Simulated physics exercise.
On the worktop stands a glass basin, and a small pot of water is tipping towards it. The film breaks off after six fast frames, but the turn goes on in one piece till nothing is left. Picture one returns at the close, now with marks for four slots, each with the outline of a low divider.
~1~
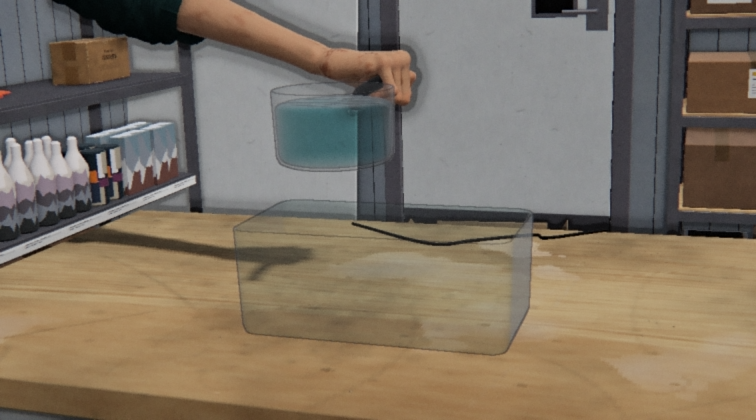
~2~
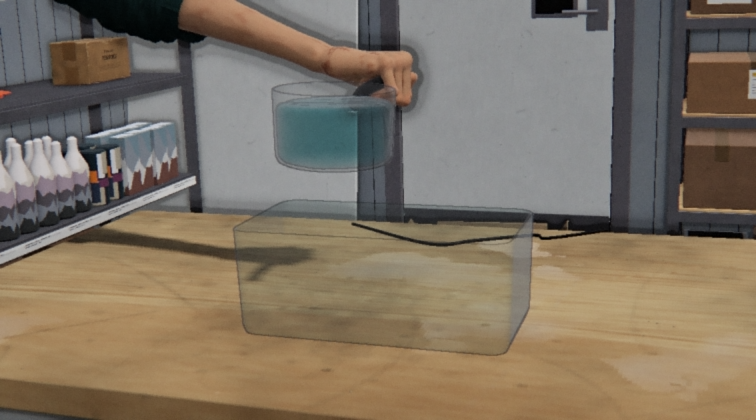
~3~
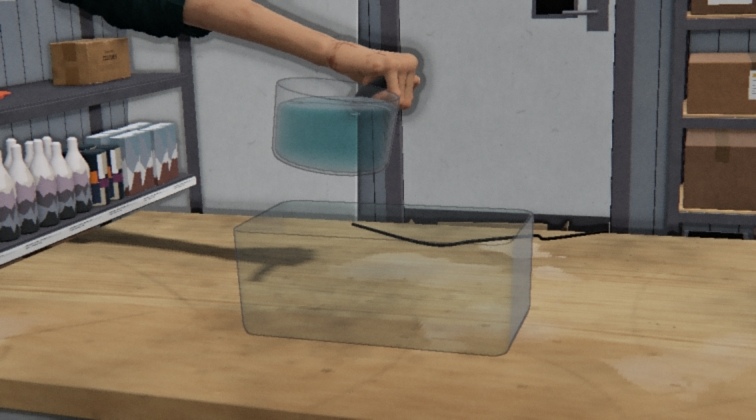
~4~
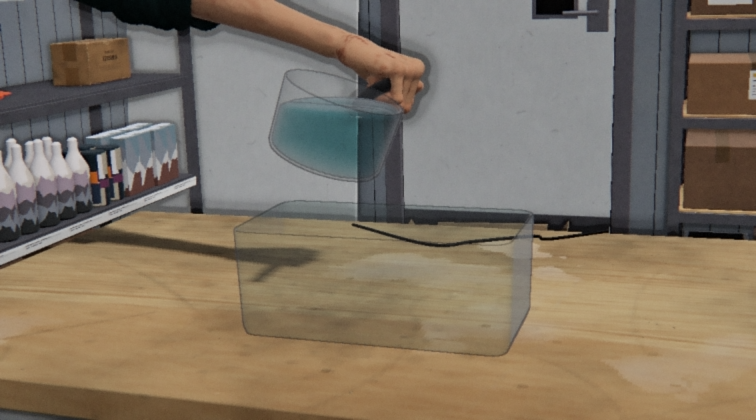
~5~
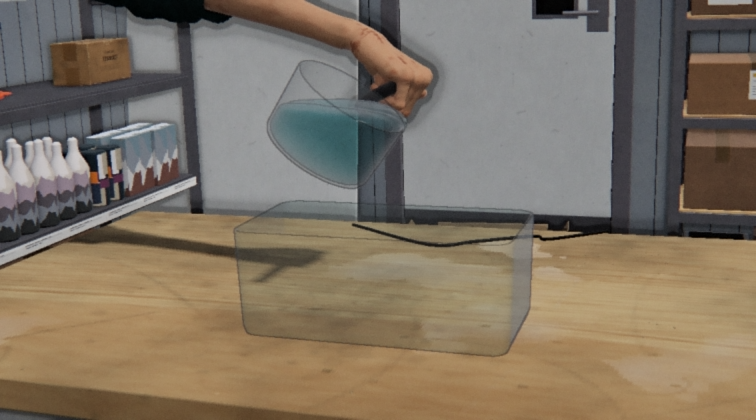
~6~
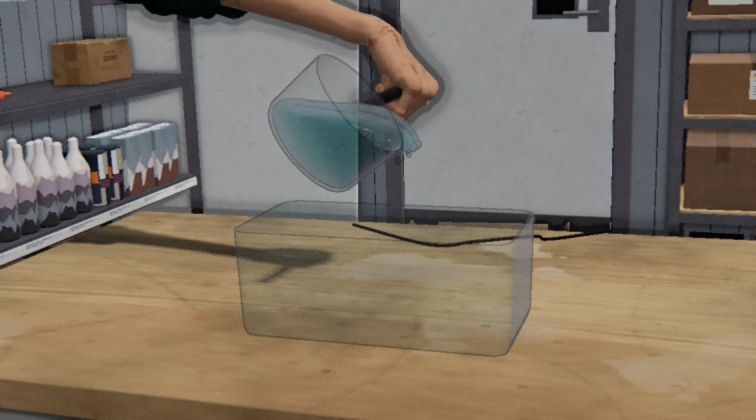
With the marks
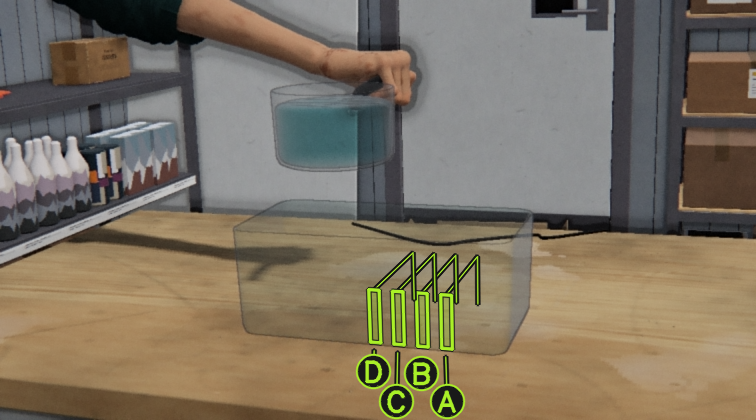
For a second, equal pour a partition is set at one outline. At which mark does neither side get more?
Choose C.
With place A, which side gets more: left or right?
The left side.
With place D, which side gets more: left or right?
The right one.
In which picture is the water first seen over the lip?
Picture 5.
On the marked copy, A at (445, 356); B at (421, 354); C at (397, 352); D at (374, 350).
If A is chosen, about 89 % ends left of the wall and 7 % right of it; 4 % is lost outside.
If B is chosen, about 73 % ends left of the wall and 22 % right of it; 5 % is lost outside.
If C is chosen, about 50 % ends left of the wall and 48 % right of it.
If D is chosen, about 25 % ends left of the wall and 73 % right of it.
